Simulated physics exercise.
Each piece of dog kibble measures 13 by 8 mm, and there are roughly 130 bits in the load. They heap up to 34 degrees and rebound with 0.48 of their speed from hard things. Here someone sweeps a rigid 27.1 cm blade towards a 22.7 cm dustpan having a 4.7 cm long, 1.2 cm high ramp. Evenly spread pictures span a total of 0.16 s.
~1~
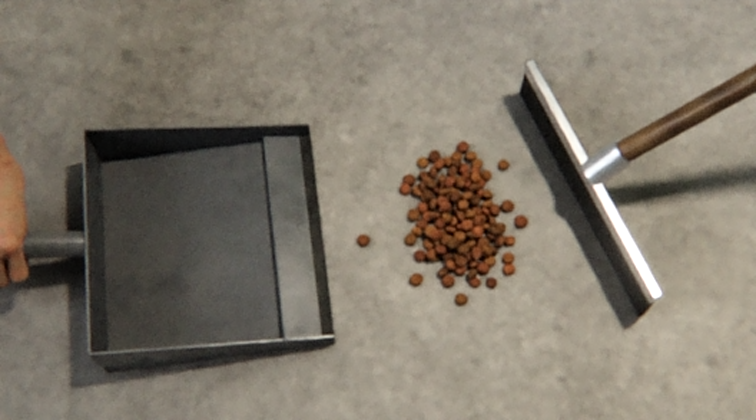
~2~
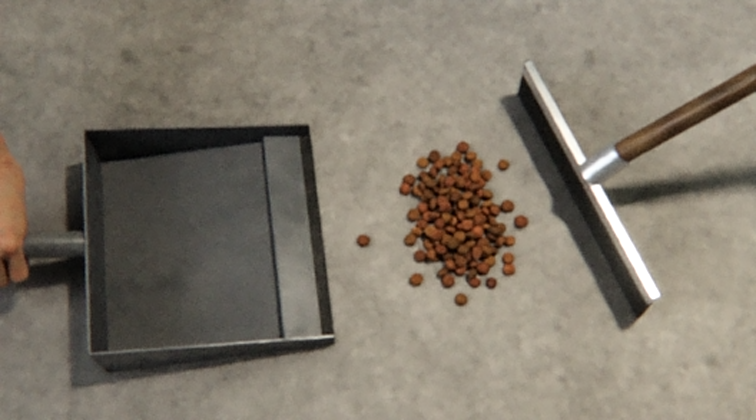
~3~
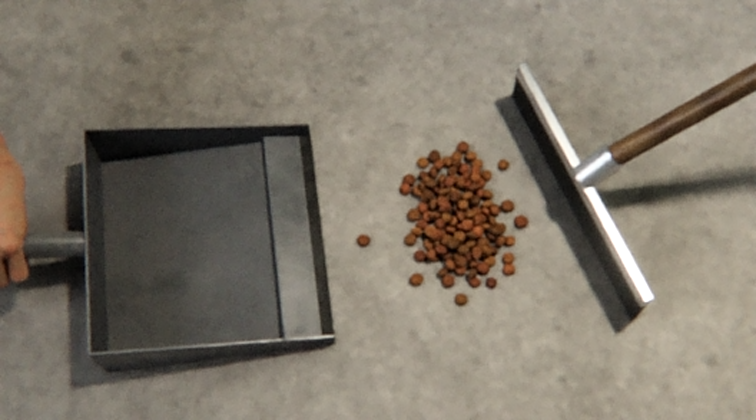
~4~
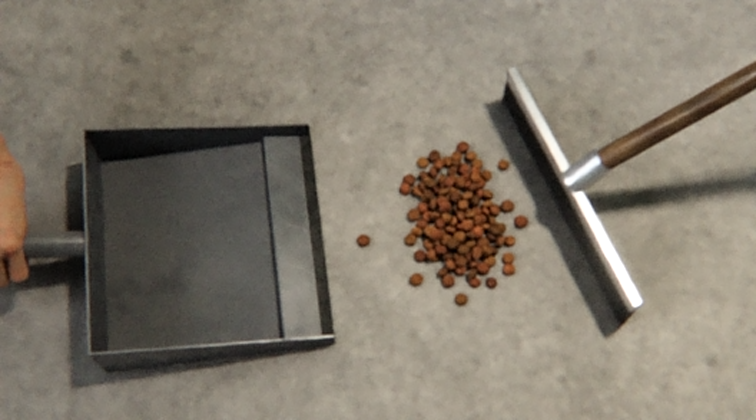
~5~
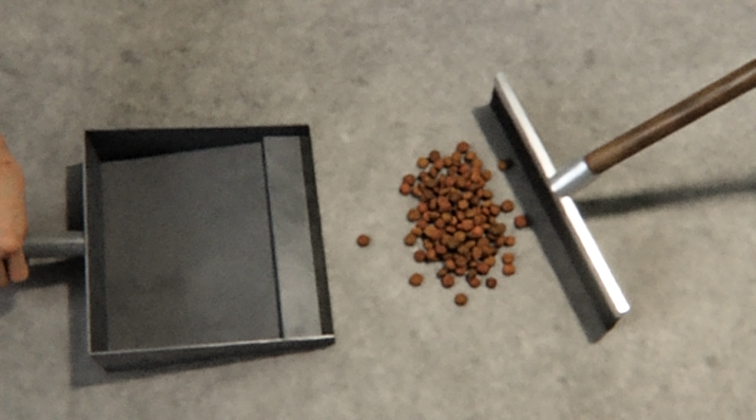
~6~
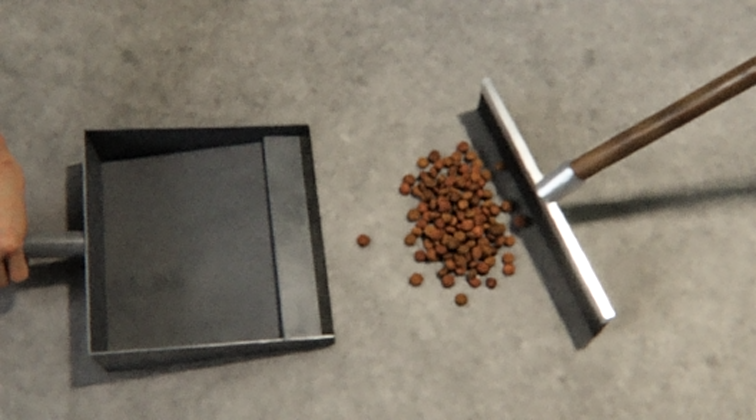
A hand at the left edge grips the handle of a dark metal dustpan lying on a mottled grey floor, seen from above. Right of the pan sits a loose pile of reddish-brown kibble, with a slanted silver-edged blade on a brown wooden handle beyond it. The blade slides left and slightly downward, slowly at first, reaching the pile's right edge, while the pan and camera stay still.
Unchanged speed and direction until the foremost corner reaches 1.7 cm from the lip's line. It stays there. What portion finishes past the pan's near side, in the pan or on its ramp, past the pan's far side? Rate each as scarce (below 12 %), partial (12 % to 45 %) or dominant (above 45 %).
Ratings: Near side - scarce; pan - partial; far side - scarce.
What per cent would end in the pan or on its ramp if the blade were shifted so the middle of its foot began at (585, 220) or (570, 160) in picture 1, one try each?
Around 25 percent, then around 10 percent.
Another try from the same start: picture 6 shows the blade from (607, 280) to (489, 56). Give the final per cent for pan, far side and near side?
Pan 0 % / far 0 % / near 0 %.
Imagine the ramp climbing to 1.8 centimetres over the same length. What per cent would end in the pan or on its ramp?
Estimated share: Around 15 in a hundred.
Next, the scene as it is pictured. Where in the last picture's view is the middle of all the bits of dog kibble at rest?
When it all comes to rest, the middle is near (343, 269).
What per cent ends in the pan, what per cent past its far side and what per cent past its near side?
Near side 5 %, pan 20 %, far side 0 %.
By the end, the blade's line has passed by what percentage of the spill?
Estimate: Near 0 %.
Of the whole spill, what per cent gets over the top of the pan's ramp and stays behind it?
It comes to some 0 per cent.
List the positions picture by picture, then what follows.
The first picture shows blade from (653, 297) to (530, 70), moved 0.0 cm, 0 of the pieces shifted so far; middle of the pieces at (462, 216); pan at (194, 250).
The second picture shows blade from (651, 297) to (528, 71), moved 0.2 cm, 0 of the pieces shifted so far; middle of the pieces at (462, 216).
The third picture shows blade from (645, 300) to (522, 73), moved 0.9 cm, 0 of the pieces shifted so far; middle of the pieces at (462, 216).
The fourth picture shows blade from (634, 305) to (512, 77), moved 2.1 cm, 0 of the pieces shifted so far; middle of the pieces at (462, 216).
The fifth picture shows blade from (620, 311) to (499, 82), moved 3.5 cm, 0 of the pieces shifted so far; middle of the pieces at (462, 216).
The sixth picture shows blade from (606, 317) to (486, 87), moved 5.0 cm, 0 of the pieces shifted so far; middle of the pieces at (453, 221); pan at (194, 250).
Then, 0.19 s after the last picture, middle of the blade 13 cm from the lip; 0 % over the lip, far side 0 %, near side 0 %.
Then, 0.31 s after the last picture, middle of the blade 8 cm from the lip; 0 % over the lip, far side 0 %, near side 0 %.
Then, 0.57 s after the last picture, middle of the blade 5 cm from the lip; 20 % over the lip, far side 0 %, near side 5 %.
In the end, near side 5 %, pan 20 %, far side 0 %, in front of the lip or behind the blade 75 %.
